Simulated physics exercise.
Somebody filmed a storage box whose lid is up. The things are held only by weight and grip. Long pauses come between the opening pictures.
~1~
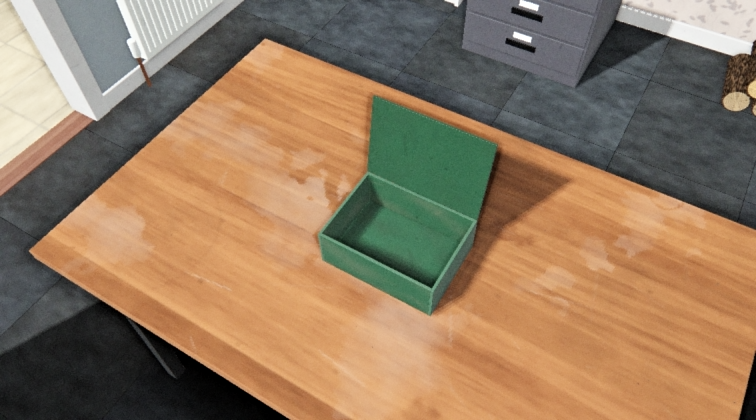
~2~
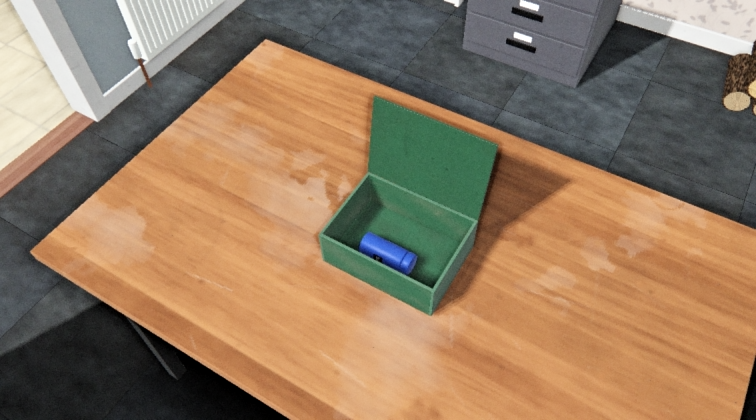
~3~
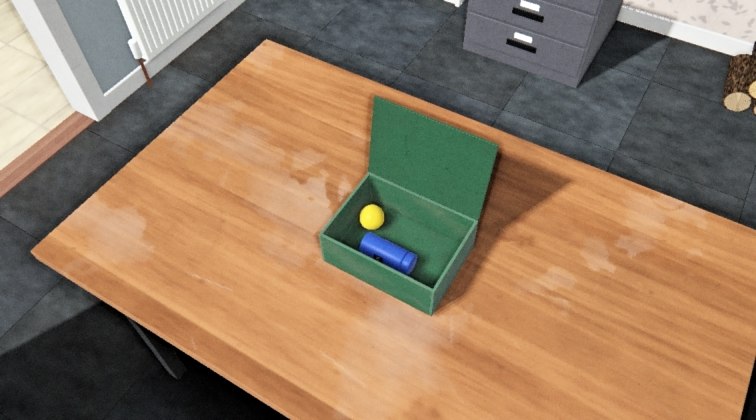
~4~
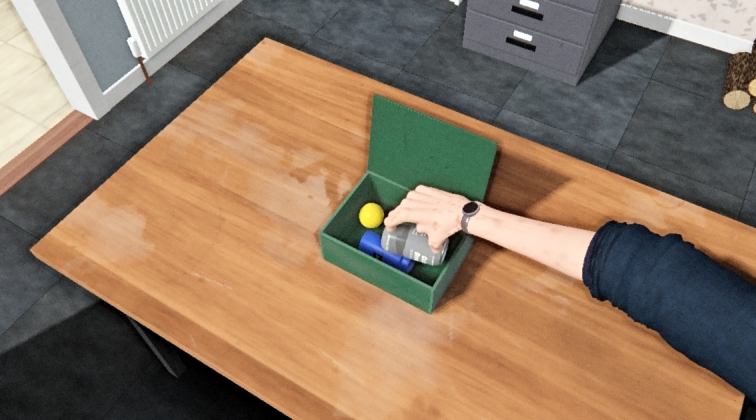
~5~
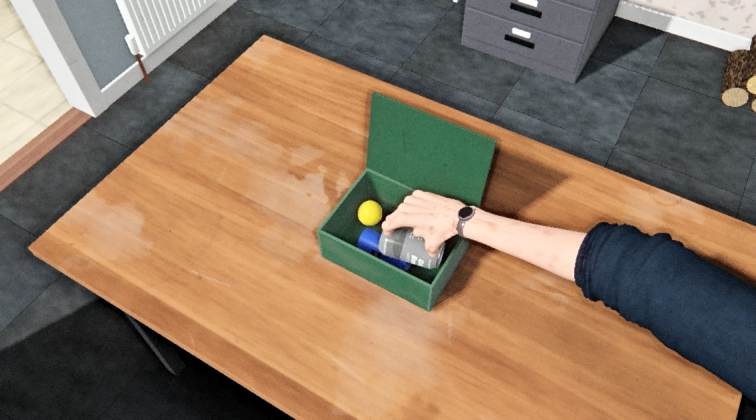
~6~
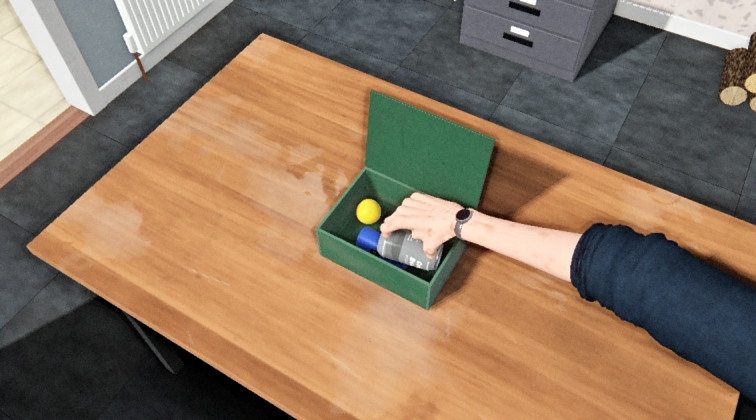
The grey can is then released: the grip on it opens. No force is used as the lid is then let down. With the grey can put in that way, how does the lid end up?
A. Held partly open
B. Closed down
B.
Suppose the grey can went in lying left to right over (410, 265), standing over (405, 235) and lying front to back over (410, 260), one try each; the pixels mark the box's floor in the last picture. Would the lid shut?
In order: The lid fits down, then gets blocked, then gets blocked.
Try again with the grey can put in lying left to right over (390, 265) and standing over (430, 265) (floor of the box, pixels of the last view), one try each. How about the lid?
On the first try the lid goes all the way down, and on the second it stays partly open.
Then, 0.70 s after the last picture, grey can rolled about its own width near (402, 269); blue shaker rolled about its own width; yellow lemon rolled a little.
Then, 1.50 s after the last picture, lid 65° above the rim; grey can rolled about its own width near (402, 268); blue shaker rolled about its own width; yellow lemon rolled a little.
Then, 2.00 s after the last picture, lid 19° above the rim; grey can rolled about its own width near (402, 268); blue shaker rolled about its own width; yellow lemon rolled a little.
At rest, lid shut; moved from the start, grey can and blue shaker; yellow lemon in place. Seen from the same camera at the end, grey can near (402, 268).
